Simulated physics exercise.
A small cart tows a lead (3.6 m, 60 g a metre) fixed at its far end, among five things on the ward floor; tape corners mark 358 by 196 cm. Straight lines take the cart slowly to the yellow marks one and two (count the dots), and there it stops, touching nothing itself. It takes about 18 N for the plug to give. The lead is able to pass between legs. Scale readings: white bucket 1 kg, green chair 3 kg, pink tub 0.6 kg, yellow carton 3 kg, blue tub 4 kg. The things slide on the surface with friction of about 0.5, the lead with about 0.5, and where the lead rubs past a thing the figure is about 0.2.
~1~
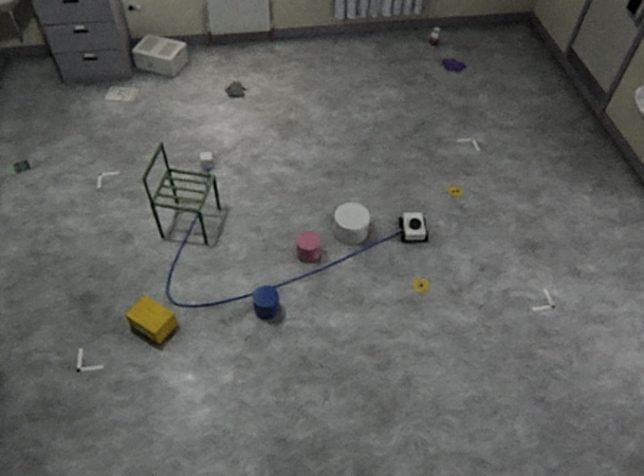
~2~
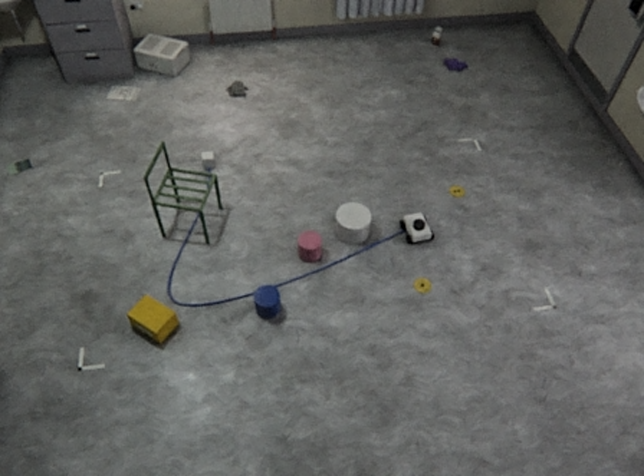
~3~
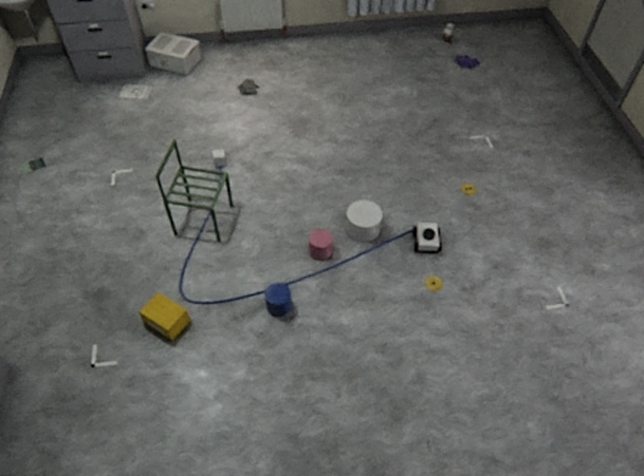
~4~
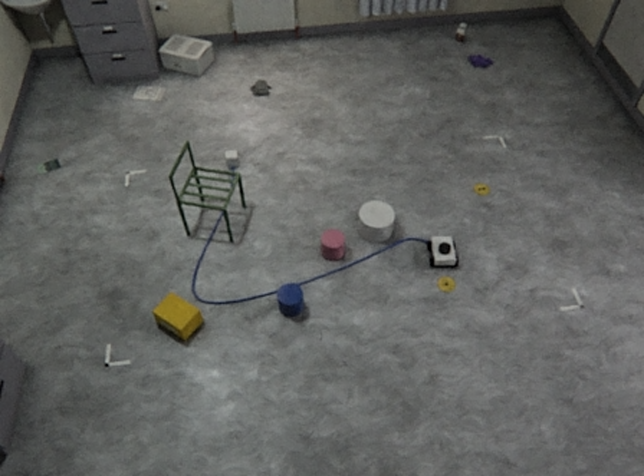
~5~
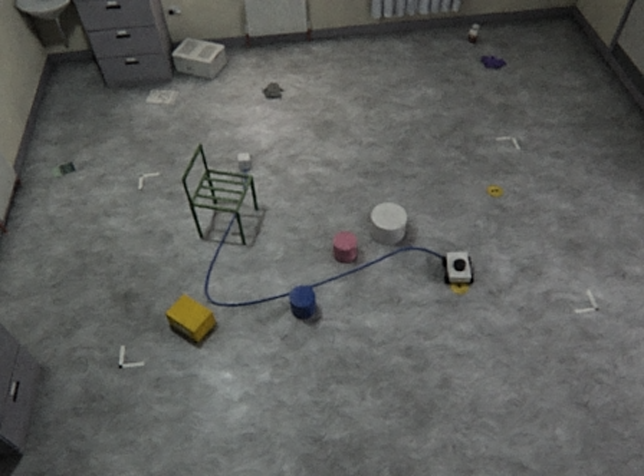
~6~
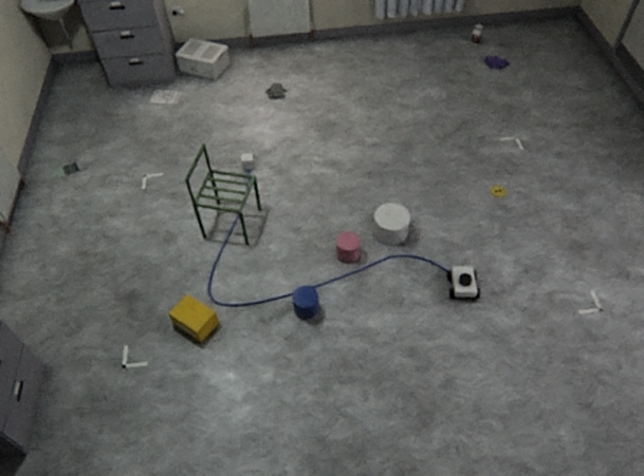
On the ward floor, a small cart pulls a blue lead toward the lower right.
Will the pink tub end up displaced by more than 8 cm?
No: Never really goes anywhere.
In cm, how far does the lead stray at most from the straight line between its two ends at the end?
Max deviation from straight line at end: Approx. 110 cm.
Next, cart at (472, 261), lead slack at the fixed end; nothing else has moved.
Then, cart at (482, 233), lead slack at the fixed end; nothing else has moved.
After that, cart at (492, 208), lead slack at the fixed end; nothing else has moved.
Later, cart at (498, 191), lead slack at the fixed end; nothing else has moved.
At the end, cart at (498, 191), lead slack at the fixed end; pink tub 0 cm off its start at (348, 241).
